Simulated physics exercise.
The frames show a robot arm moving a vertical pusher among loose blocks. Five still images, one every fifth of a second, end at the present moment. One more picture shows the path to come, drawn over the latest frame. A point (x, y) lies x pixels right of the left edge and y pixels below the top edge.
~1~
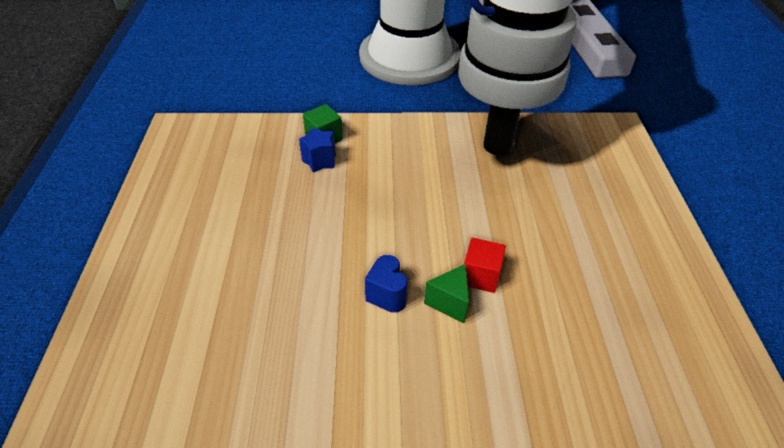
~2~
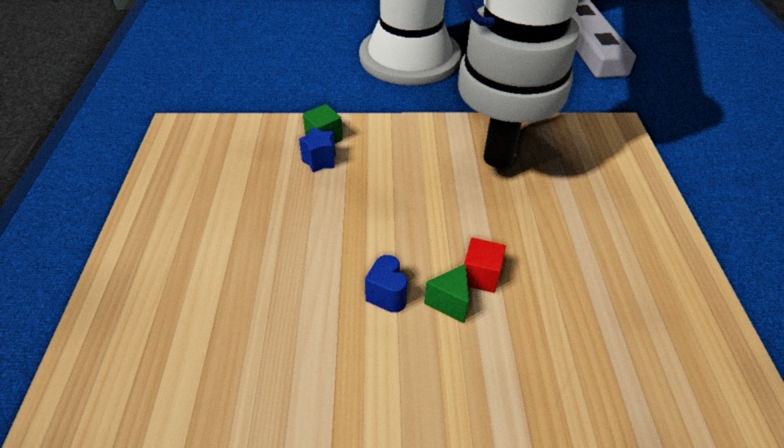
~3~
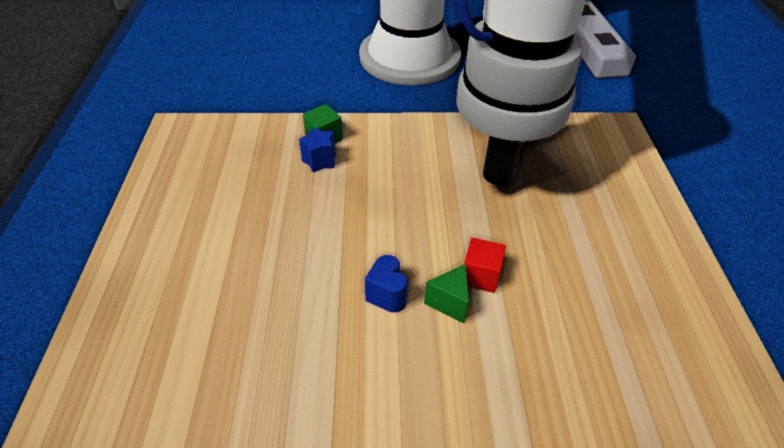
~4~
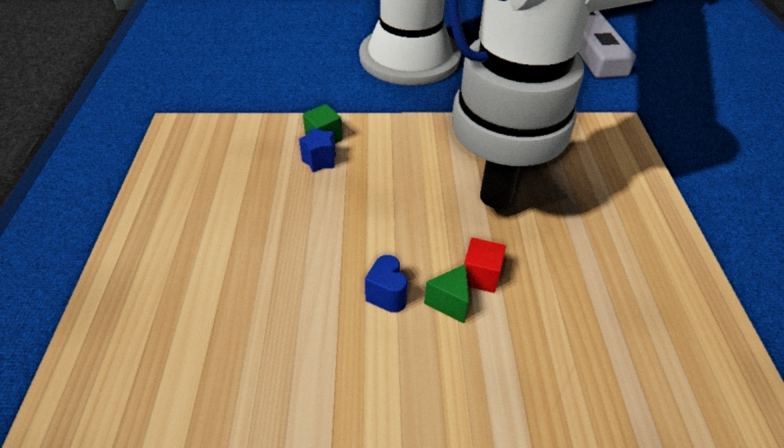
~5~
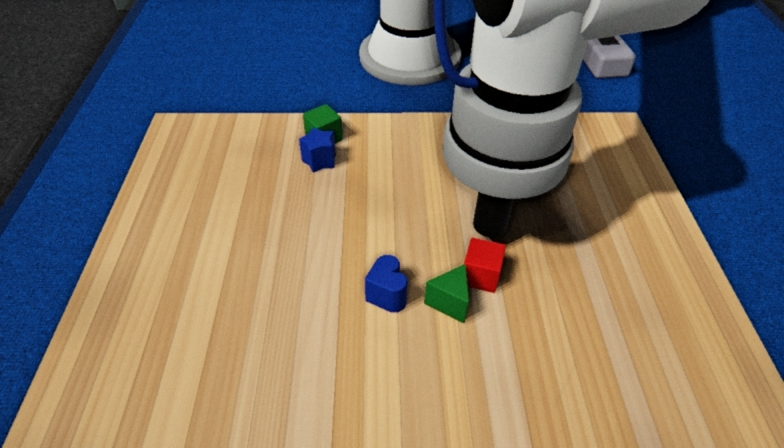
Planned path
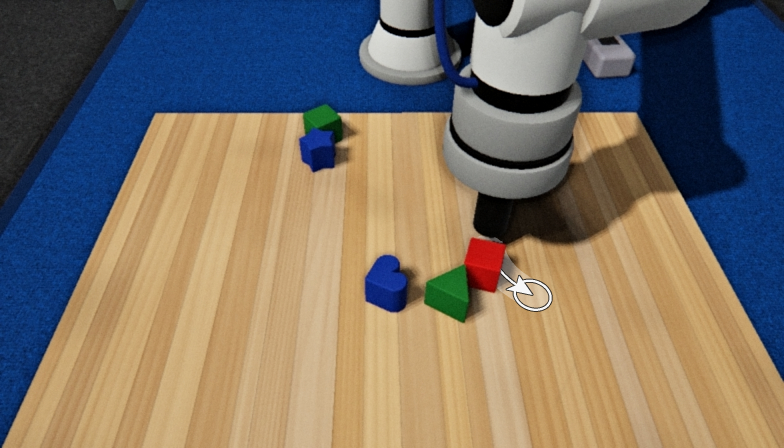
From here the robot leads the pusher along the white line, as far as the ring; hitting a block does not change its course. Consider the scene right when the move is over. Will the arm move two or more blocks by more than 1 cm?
In short: No.
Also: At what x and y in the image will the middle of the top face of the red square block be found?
(484, 271)
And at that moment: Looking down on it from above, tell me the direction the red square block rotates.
It swings round clockwise.
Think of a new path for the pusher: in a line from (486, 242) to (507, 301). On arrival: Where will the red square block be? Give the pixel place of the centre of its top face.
I'd say the red square block ends with its top centre at (476, 281).
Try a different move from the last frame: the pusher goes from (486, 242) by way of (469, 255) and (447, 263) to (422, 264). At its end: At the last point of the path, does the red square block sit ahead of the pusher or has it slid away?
Slid away.
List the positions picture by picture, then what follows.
The first frame shows lower end of the pusher at (498, 147), tops of blocks, green triangular block at (453, 282), red square block at (486, 253).
The second frame shows pusher at (498, 159), blocks as before.
The third frame shows pusher at (498, 176), blocks as before.
The fourth frame shows pusher at (496, 198), blocks as before.
The fifth frame shows pusher at (490, 226), green triangular block at (453, 282), red square block at (486, 253).
The drawn path runs from (486, 242) by way of (494, 262) and (510, 280) to (533, 295).
The first path, step by step. Halfway along, pusher at (505, 255); green triangular block at (450, 284); red square block at (484, 270), turned 45° clockwise.
At the end, pusher at (538, 279); green triangular block at (450, 284); red square block at (484, 271), turned 50° clockwise.
